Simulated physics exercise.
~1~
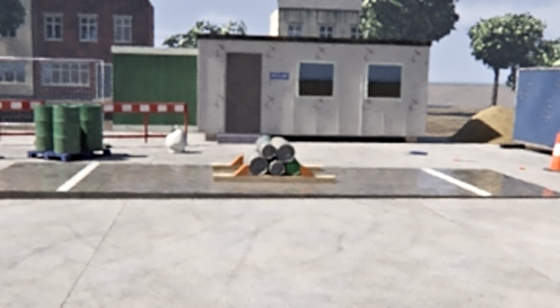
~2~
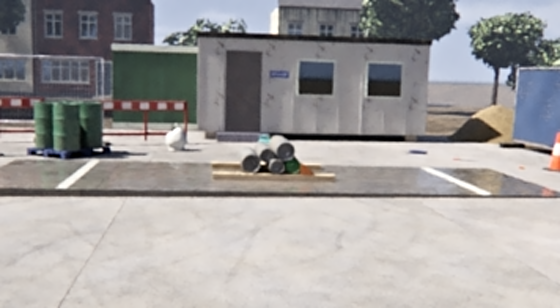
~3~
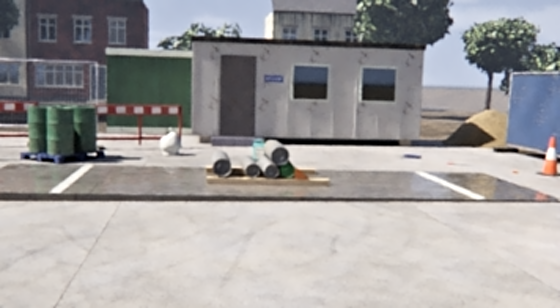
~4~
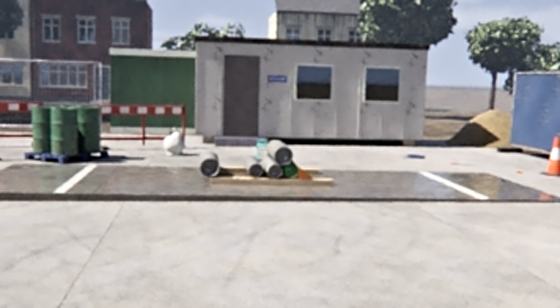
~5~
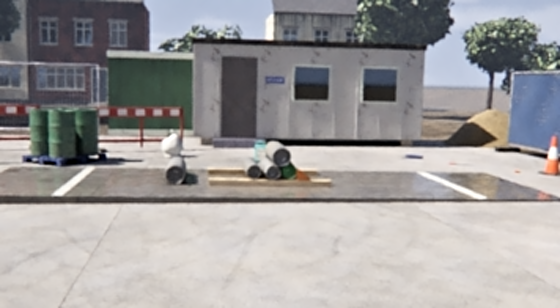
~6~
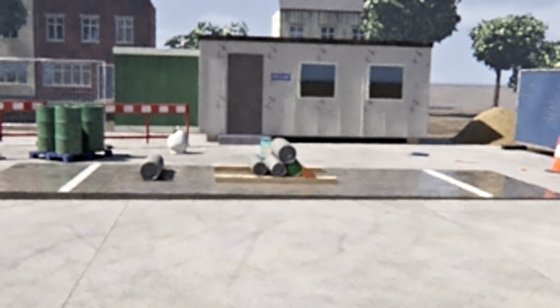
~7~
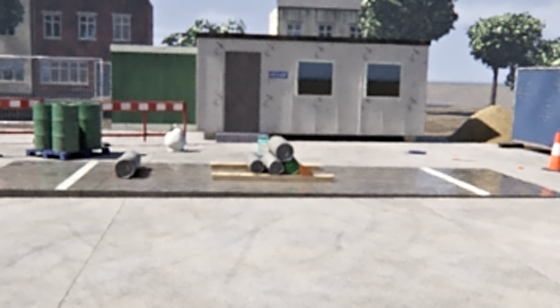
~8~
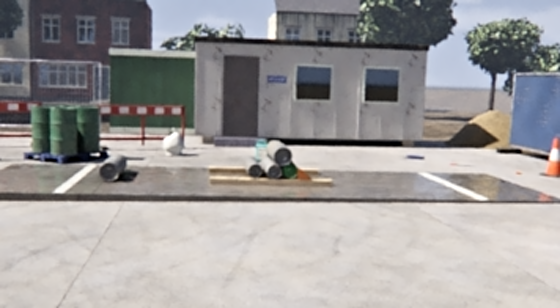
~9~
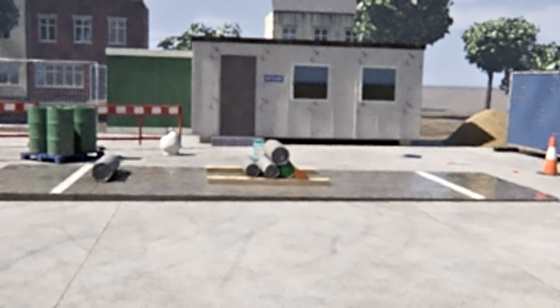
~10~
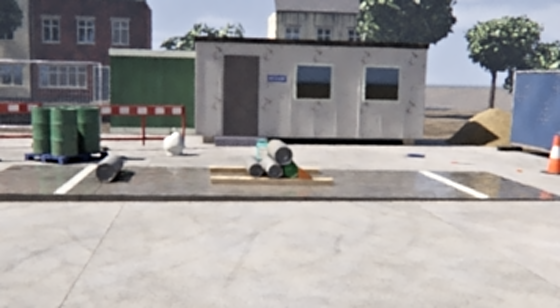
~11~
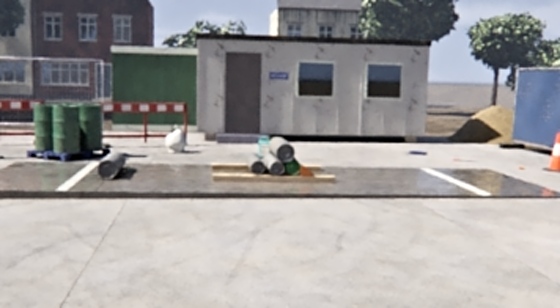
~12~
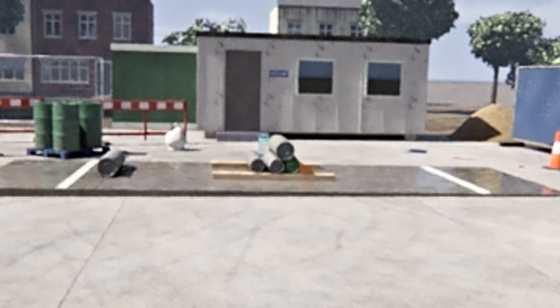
In a concrete yard before a grey cabin, a small stack of gas cylinders shifted on wooden bearers, and one grey cylinder rolled off to the left, stopping near the left white line while the green one and the others stayed on the bearers.
